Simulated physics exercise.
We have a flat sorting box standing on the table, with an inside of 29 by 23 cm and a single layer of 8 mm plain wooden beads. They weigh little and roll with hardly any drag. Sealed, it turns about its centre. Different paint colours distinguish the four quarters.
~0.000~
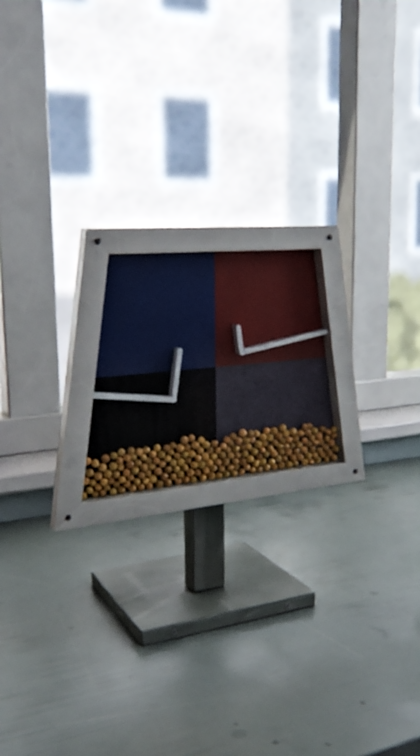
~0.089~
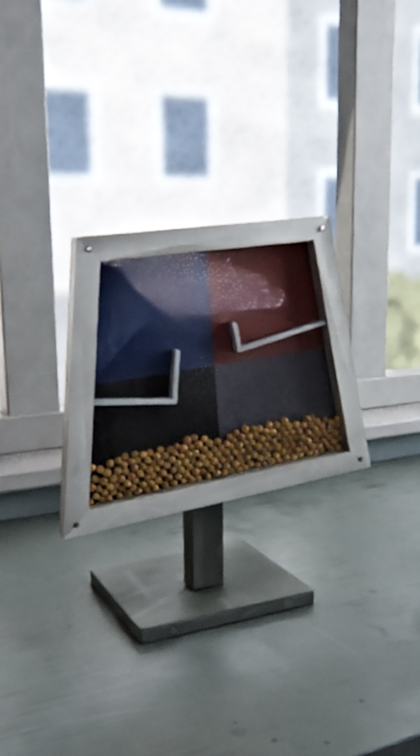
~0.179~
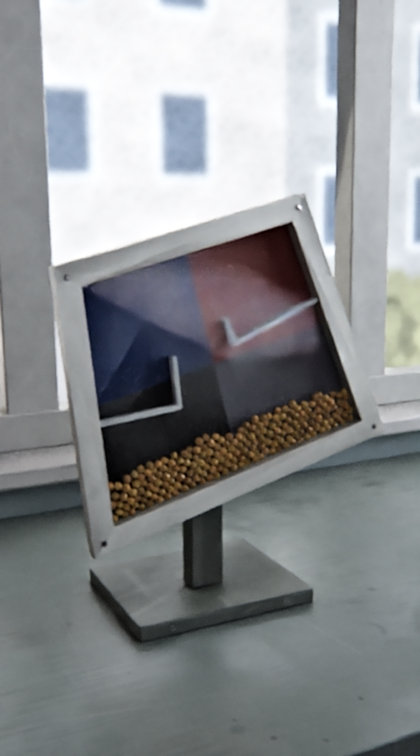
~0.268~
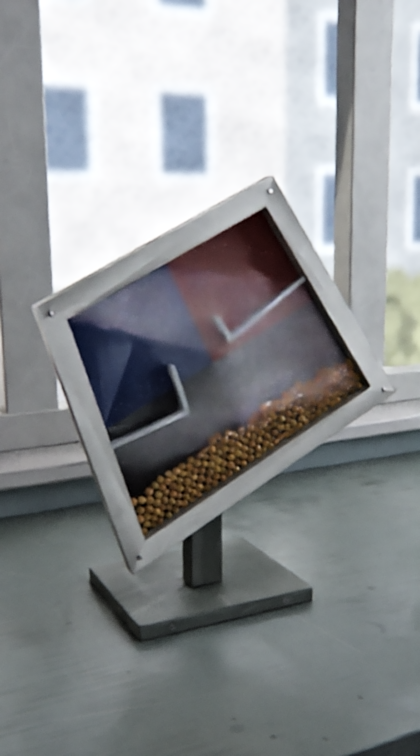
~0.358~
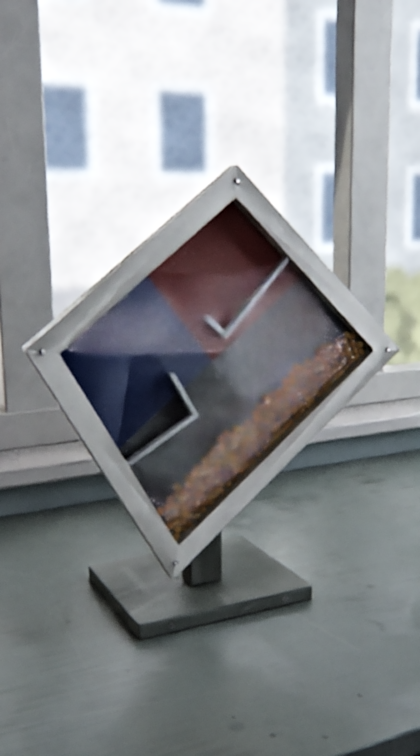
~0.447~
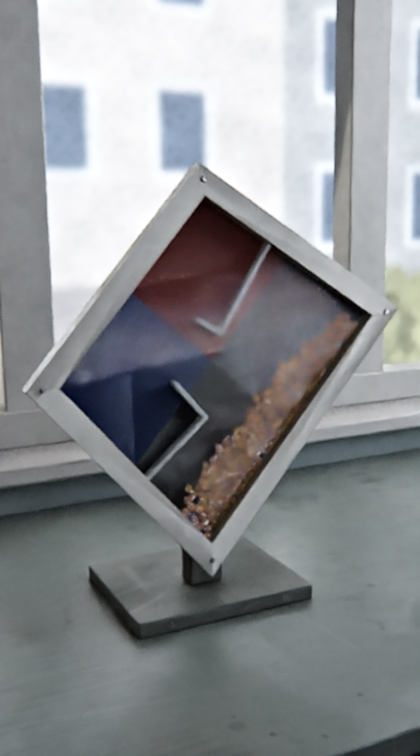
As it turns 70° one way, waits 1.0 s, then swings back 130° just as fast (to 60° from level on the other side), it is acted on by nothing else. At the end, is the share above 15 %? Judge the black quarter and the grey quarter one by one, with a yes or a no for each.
Black: No. Grey: Yes.
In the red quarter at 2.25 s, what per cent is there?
Roughly 0 percent.
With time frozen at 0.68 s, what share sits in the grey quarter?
Around 15 percent of the load.
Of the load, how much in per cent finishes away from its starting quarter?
Some 45 per cent.
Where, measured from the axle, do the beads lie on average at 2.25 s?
About 6 cm left and 8 cm below.
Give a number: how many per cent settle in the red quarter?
Share: Approx. 0 %.
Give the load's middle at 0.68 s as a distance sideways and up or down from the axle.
5 cm right, 8 cm below.
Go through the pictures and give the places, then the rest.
Level; about 200 beads; load centre (219, 458); top bead (191, 438); red (269, 308), blue (158, 315), black (152, 432), grey (276, 417), in the first frame.
Turned 4° anticlockwise; load centre (223, 455); top bead (312, 417), in the second frame.
Turned 14° anticlockwise; load centre (237, 449); top bead (344, 391); wall ends (225, 320), (173, 358), in the third frame.
Turned 26° anticlockwise; load centre (251, 440); top bead (348, 361), in the fourth frame.
Turned 37° anticlockwise; load centre (261, 430); top bead (347, 335), in the fifth frame.
Turned 49° anticlockwise; load centre (265, 425); top bead (347, 316); red (209, 277), blue (135, 377), black (212, 449), grey (290, 340), in the sixth frame.
After 0.68 s, it stands 70° anticlockwise; the beads' middle is 5 cm right of and 8 cm below the centre; black 85 %, grey 15 %.
After 2.25 s, it stands 5° anticlockwise; the beads' middle is 6 cm left of and 8 cm below the centre; black 90 %, grey 10 %.
After 2.82 s, it stands 60° clockwise; the beads' middle is 4 cm left of and 9 cm below the centre; black 15 %, grey 80 %.
At rest by 3.7 s, it stands 60° clockwise; red 0 %, blue 0 %, black 5 %, grey 90 %.
